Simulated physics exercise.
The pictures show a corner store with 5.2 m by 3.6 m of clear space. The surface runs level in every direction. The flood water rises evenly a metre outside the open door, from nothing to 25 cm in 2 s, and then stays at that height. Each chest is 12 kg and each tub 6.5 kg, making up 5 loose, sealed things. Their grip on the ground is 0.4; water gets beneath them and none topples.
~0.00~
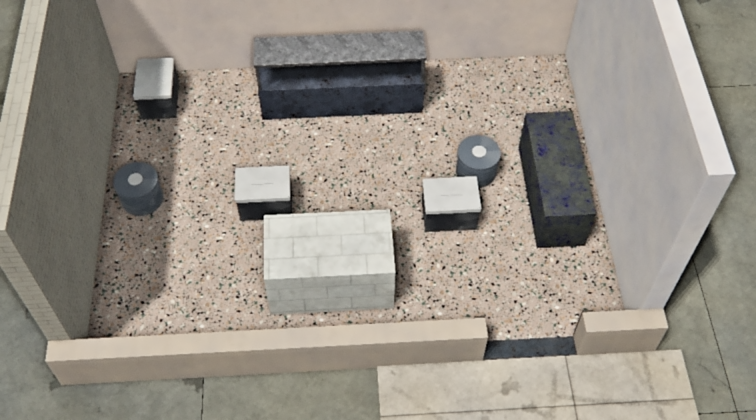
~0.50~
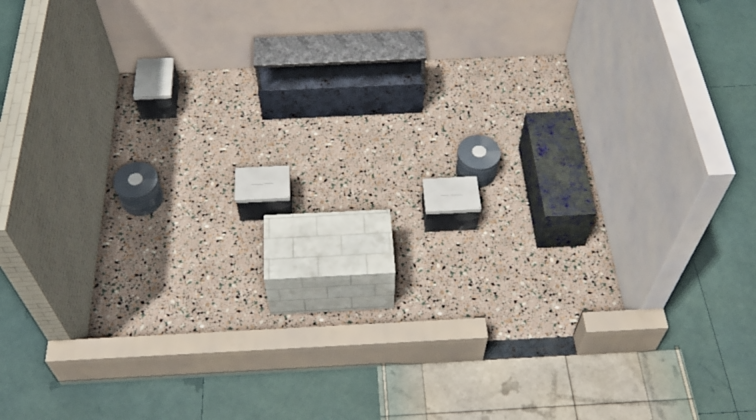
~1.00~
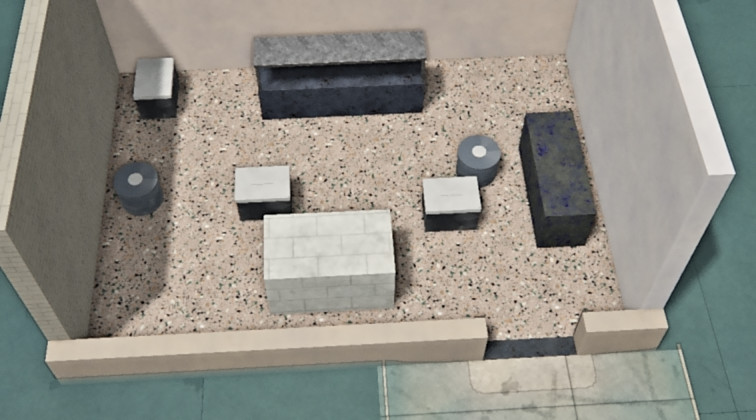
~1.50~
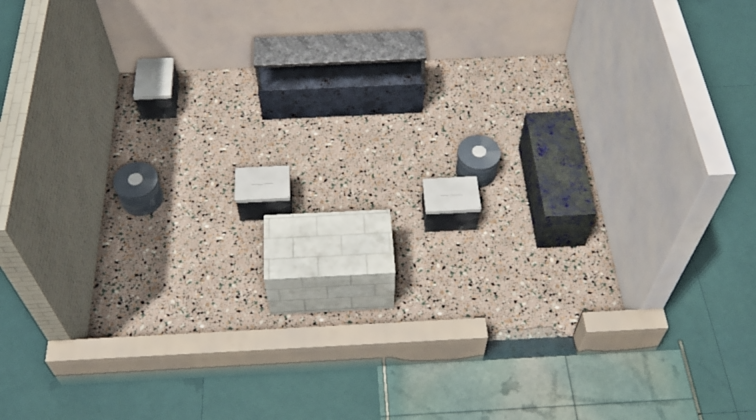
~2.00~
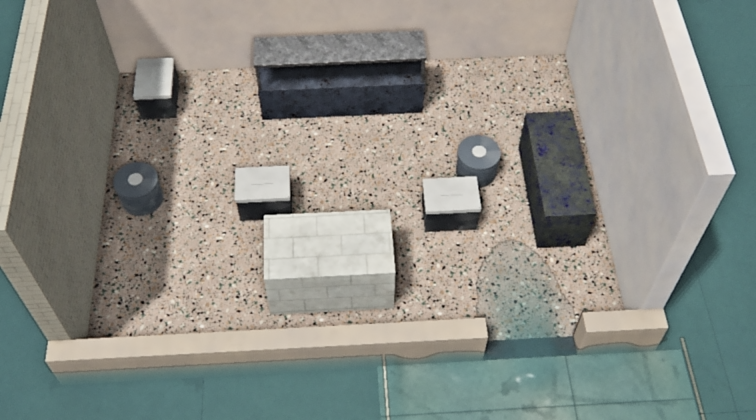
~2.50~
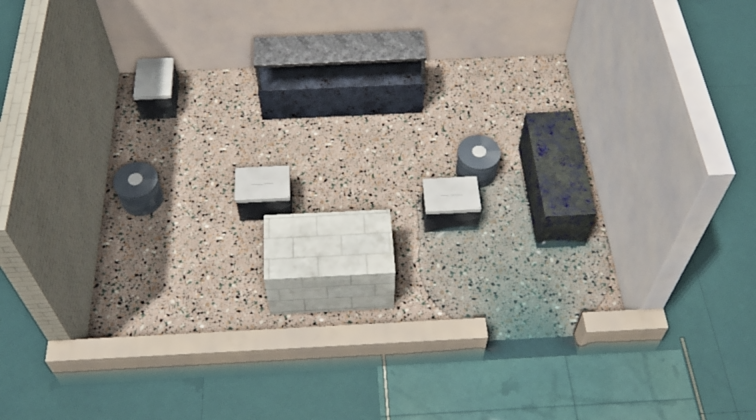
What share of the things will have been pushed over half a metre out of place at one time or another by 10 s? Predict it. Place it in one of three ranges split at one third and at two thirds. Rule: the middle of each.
Range: The middle, one to two thirds.
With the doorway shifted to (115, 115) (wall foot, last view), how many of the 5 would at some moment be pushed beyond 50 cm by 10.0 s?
Count: 3.
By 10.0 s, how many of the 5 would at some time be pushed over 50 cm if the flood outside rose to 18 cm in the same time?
2.
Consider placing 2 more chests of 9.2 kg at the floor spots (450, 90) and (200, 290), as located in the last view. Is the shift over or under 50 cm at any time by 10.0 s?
Taking them in order, the first is within that distance and the second is within that distance.
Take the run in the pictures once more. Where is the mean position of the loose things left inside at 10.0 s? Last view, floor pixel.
The centre is close to (237, 192).
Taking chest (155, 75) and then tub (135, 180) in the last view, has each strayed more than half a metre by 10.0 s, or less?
First not as far, then farther.
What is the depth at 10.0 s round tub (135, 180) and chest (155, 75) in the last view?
I'd put it at 7 cm and 11 cm respectively.
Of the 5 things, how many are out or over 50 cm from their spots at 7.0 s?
Result: 2.
After 3.5 s 2 of 5 are over 50 cm from their spots; 0 afloat.
After 4.5 s 2 of 5 are over 50 cm from their spots; 2 afloat.
After 7.0 s 2 of 5 are over 50 cm from their spots; 1 afloat.
After 10.0 s 3 of 5 are over 50 cm from their spots, and 3 have been at some point; 4 afloat.
